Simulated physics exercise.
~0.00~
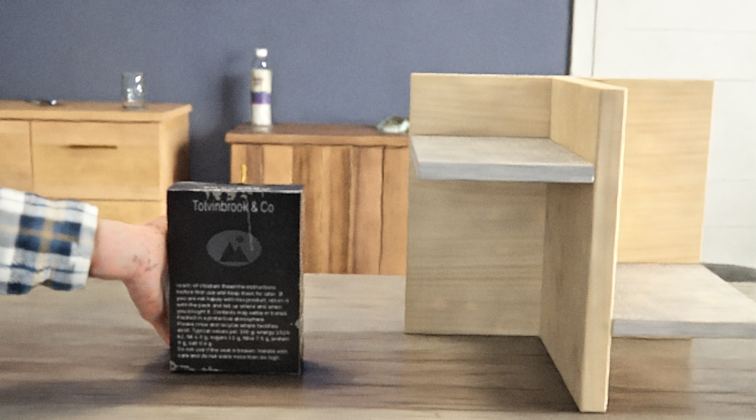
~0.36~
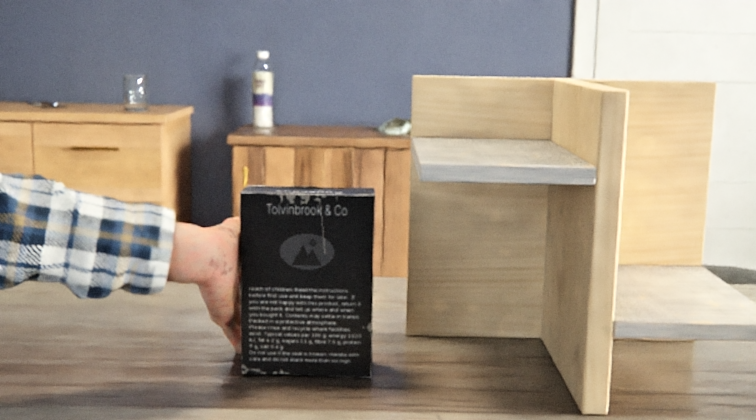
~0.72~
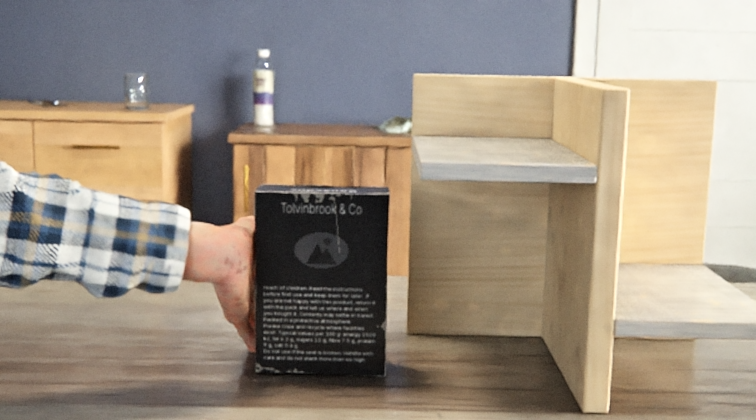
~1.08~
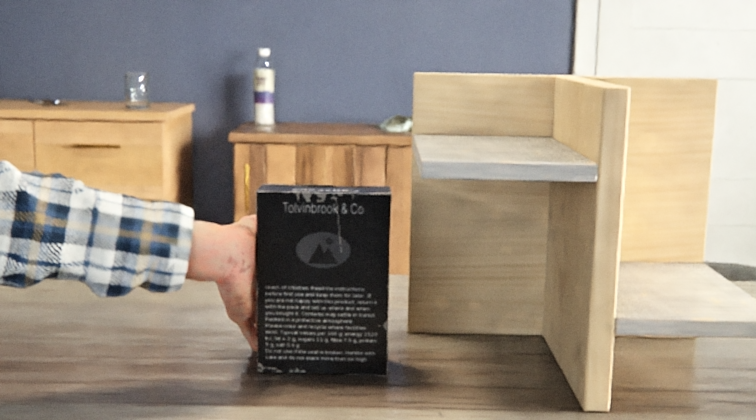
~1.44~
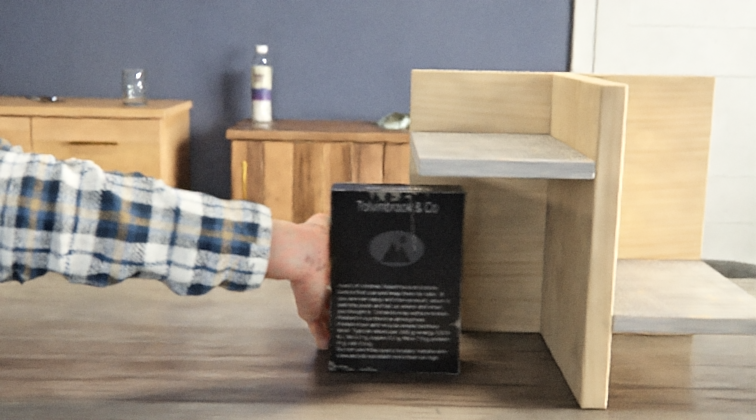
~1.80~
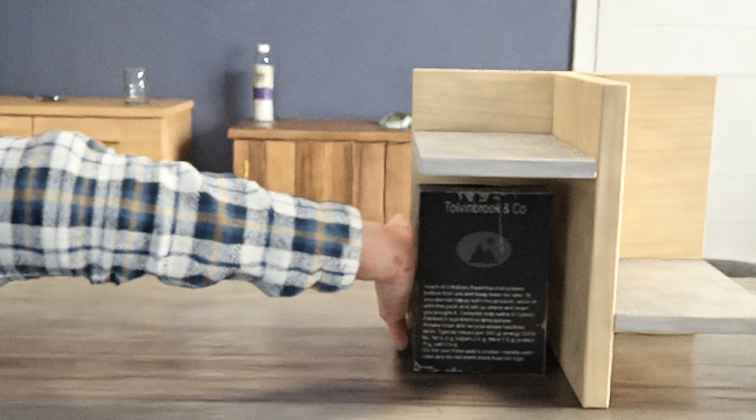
To begin with, a hand in a blue and white plaid sleeve holds an upright black packet on a wooden table, left of a pale wooden unit with a grey shelf. The hand slides the packet to the right, keeping it upright. It slows and all but stops short of the unit, then moves on to the opening, where the packet's leading edge passes beneath the ledge. The hand keeps pushing straight on without lifting or turning it. Finally, the packet clears the shelf and stands underneath it, the fingers still at its left side.
